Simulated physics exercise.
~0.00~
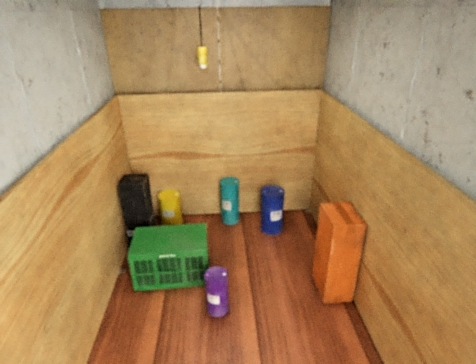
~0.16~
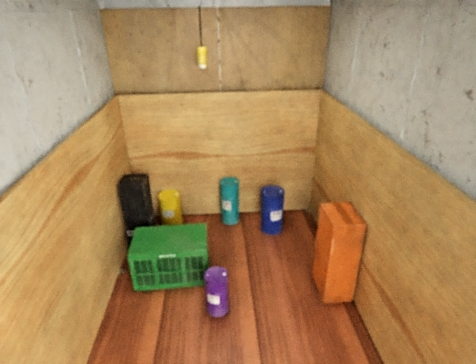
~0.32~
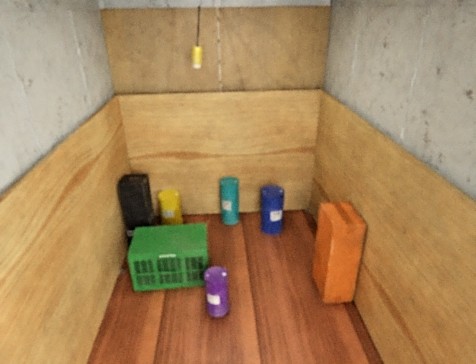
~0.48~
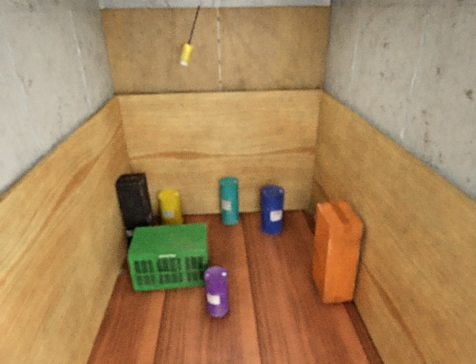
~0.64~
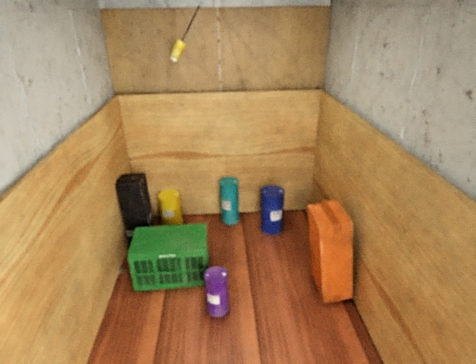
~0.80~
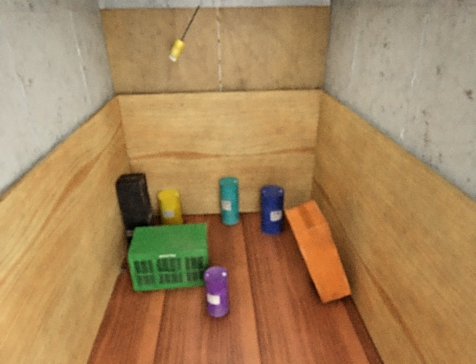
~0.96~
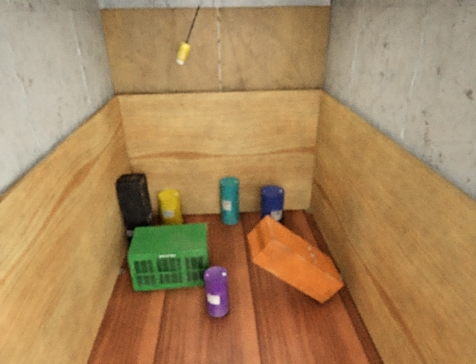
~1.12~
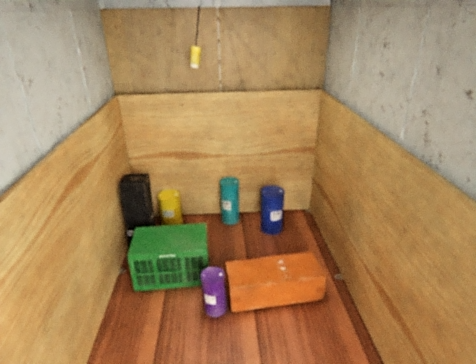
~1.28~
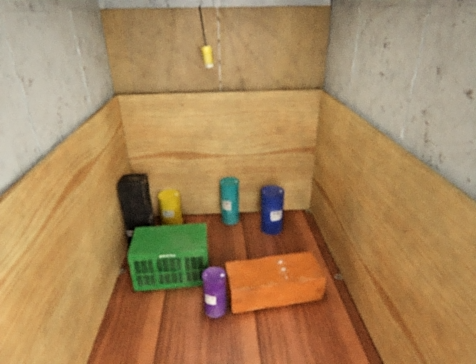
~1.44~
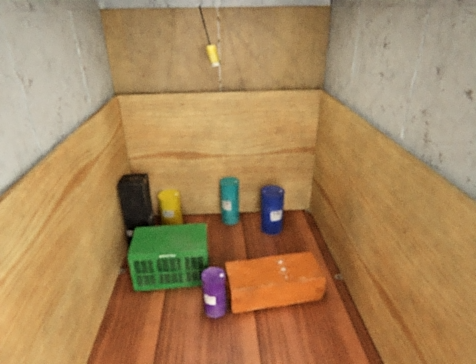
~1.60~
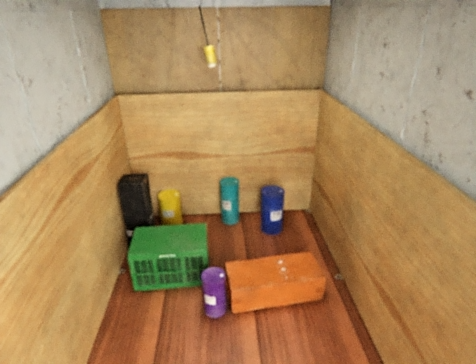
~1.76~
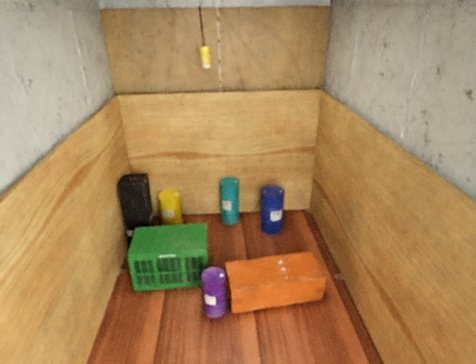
In this clip, a yellow lamp swings above a green chest, an orange box, a black box and four canisters in a van's load bay; the upright orange box tips left, falls and ends on its side beside the purple canister, while the other pieces stay standing.
